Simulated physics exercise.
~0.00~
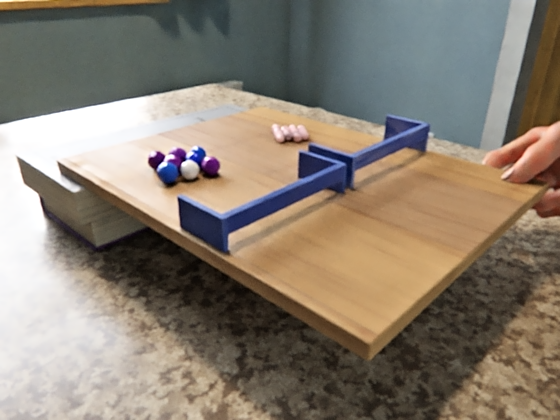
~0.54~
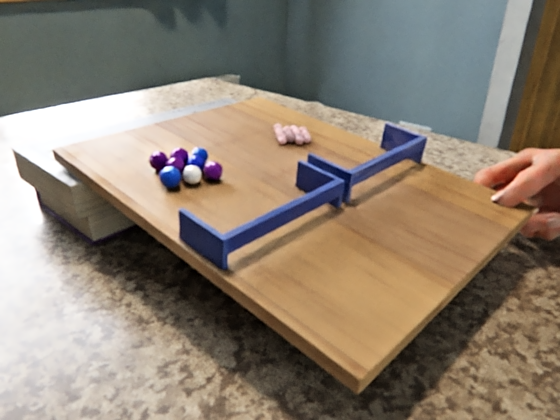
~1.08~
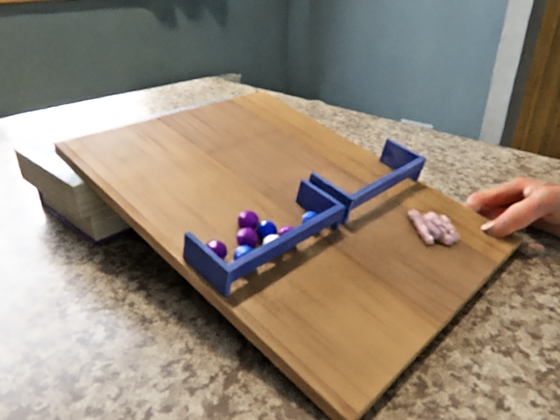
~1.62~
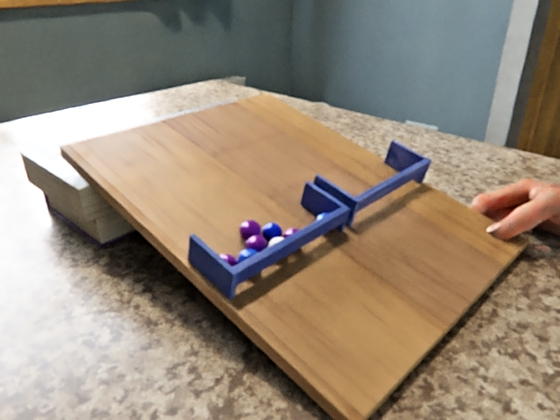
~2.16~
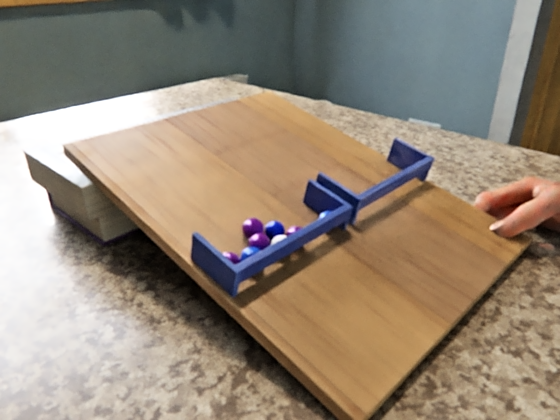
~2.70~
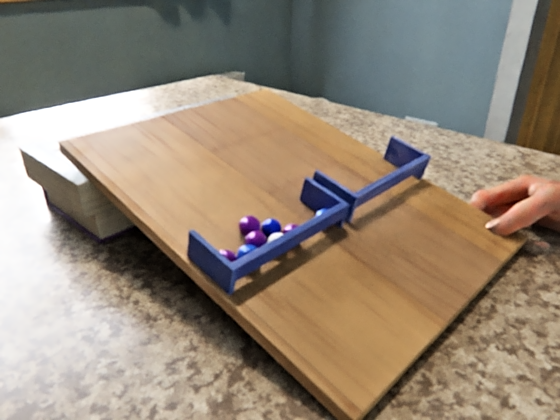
On a speckled countertop by a blue-grey wall, seen from slightly above by a gently swaying camera, a wooden board rests with its far left end on a pale block while a hand holds its right end. Two blue barriers stand across the board, with purple, blue and white balls upslope of the nearer one and small pink pieces upslope of the farther one. The hand lowers the right end, and the board tilts. Both groups then move down, the balls gathering against the nearer barrier while the pink pieces pass the farther one. The pink pieces disappear from view, and the balls stay held on the sloping board.
